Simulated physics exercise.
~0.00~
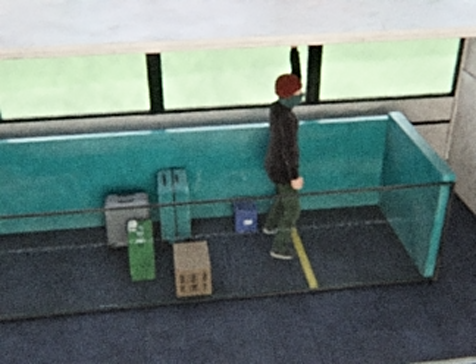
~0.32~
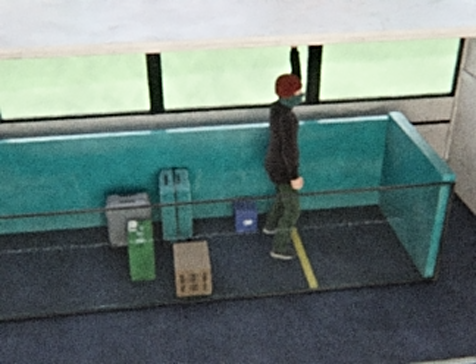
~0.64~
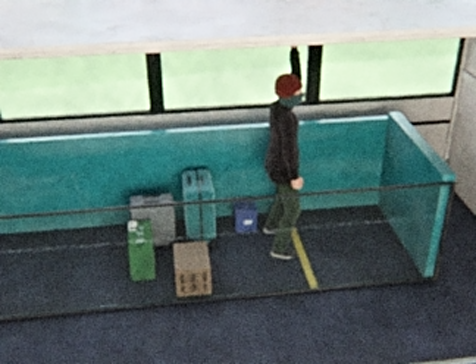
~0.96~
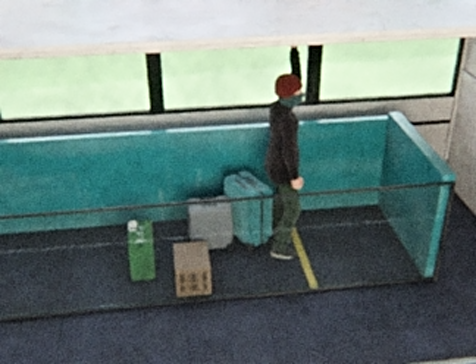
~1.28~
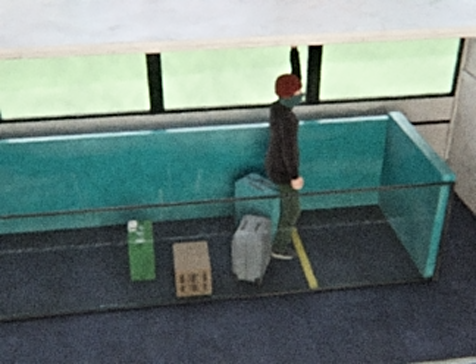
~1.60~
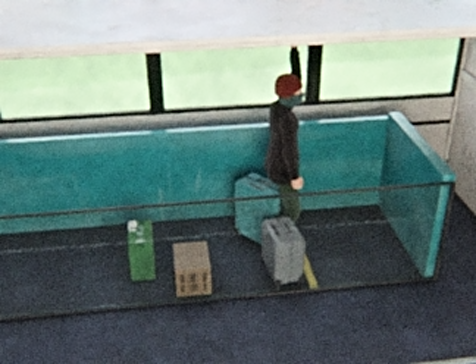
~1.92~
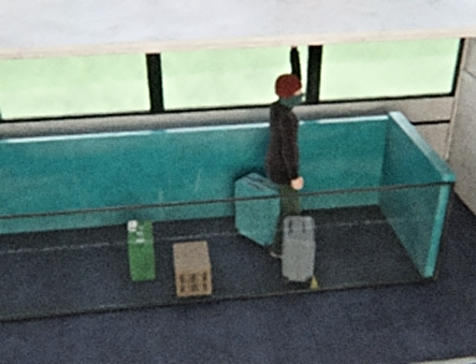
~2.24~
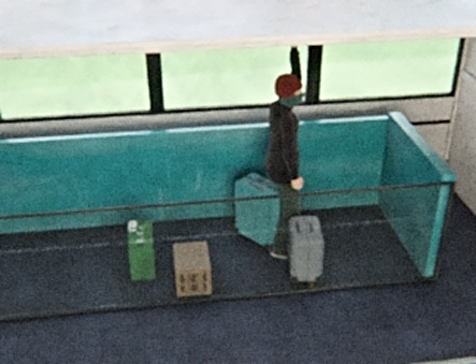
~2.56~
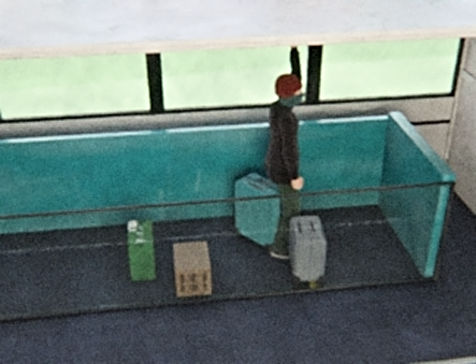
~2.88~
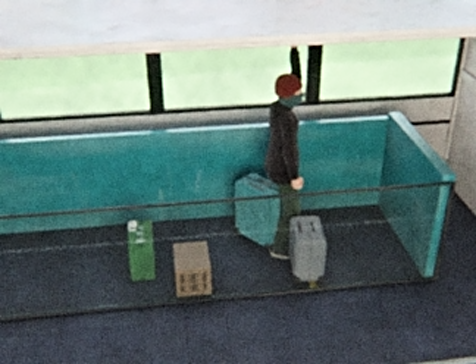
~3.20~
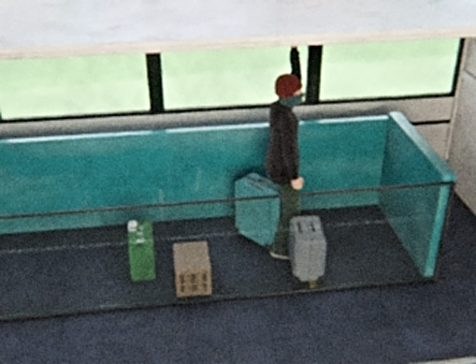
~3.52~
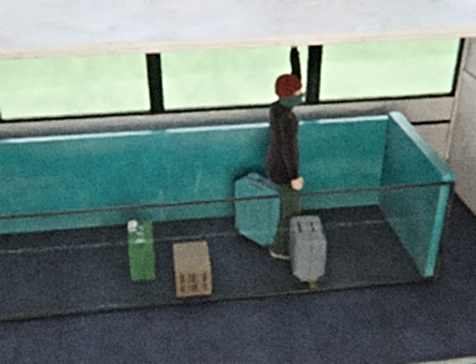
The standing bay of a shuttle, with a teal wall along the back and right, is seen from above through a clear front panel. A passenger in a red hat stands right of centre by a yellow floor line, with a blue tub behind, a grey case and a larger teal case to the left, and a green carton and brown crate nearer the front. Both cases roll right, and the tub is lost from view behind the teal one. The teal case stops by the passenger's legs, short of the line. The grey case swings nearer, passes in front of the passenger and halts over the line, while the carton, crate and passenger stay put.
